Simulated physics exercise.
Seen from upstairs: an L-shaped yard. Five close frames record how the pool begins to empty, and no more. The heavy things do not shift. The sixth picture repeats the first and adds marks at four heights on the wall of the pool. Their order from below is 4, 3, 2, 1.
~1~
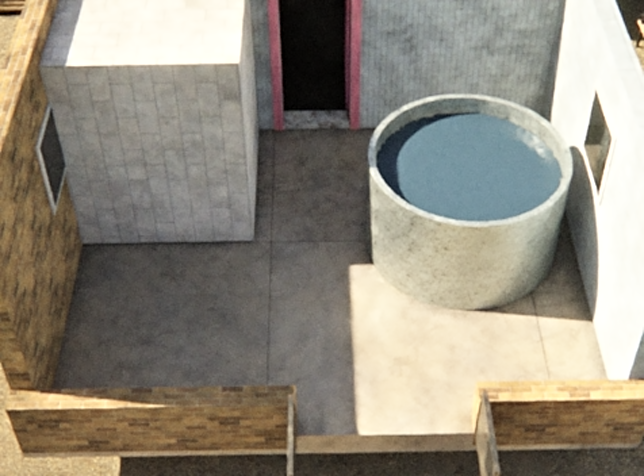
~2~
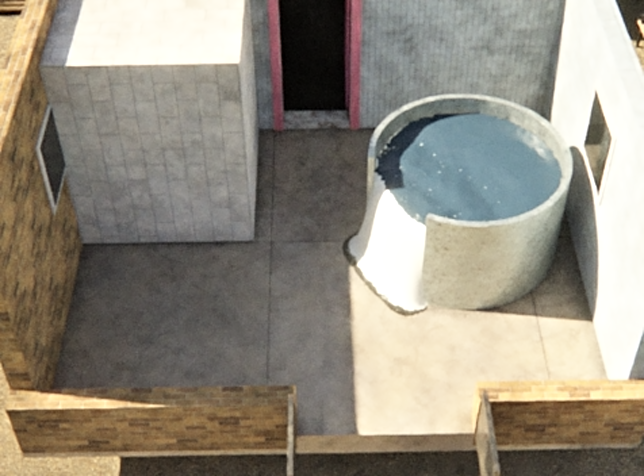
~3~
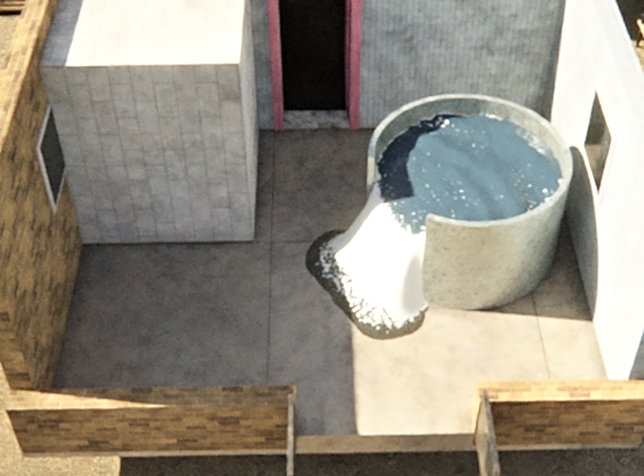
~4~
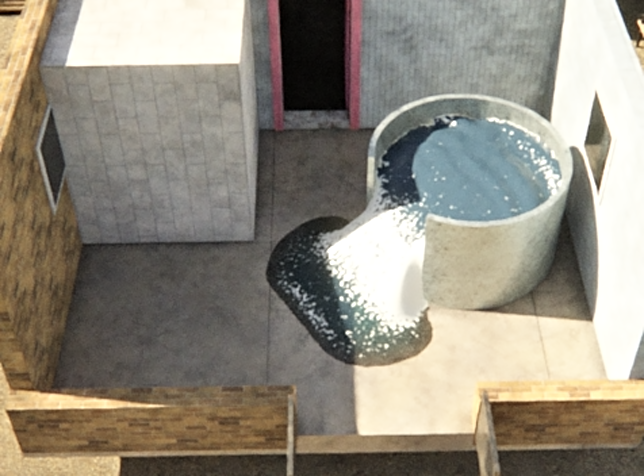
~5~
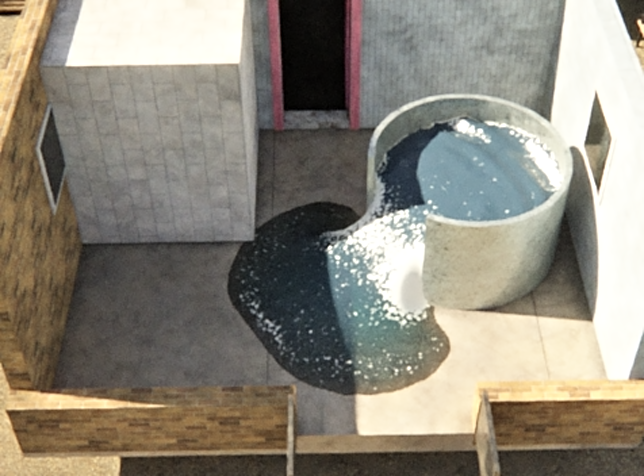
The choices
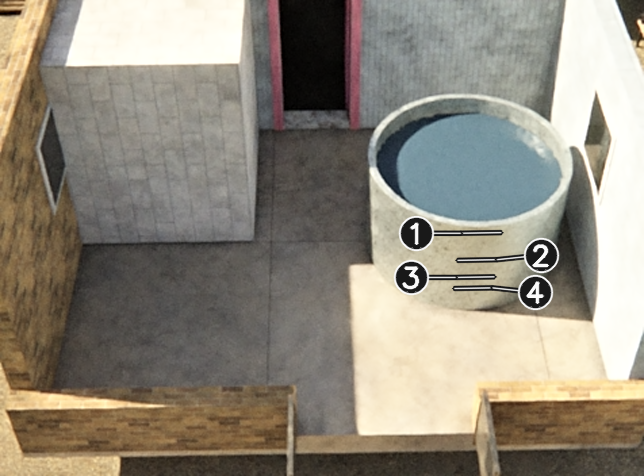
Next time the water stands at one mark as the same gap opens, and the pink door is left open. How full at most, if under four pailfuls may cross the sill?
It is 2.
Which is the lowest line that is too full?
It is 1.
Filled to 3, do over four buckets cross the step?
No, that is safe.
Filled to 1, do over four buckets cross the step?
Yes, that goes wrong.
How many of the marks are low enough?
Three of the four.
On the marked copy, 1 at (481, 232); 2 at (477, 260); 3 at (474, 277); 4 at (473, 288); from the bottom up 4, 3, 2, 1.
If 1 is chosen, about 11 bucketfuls get in.
If 2 is chosen, a bucket or two gets in.
If 3 is chosen, nothing gets over.
If 4 is chosen, nothing gets over.
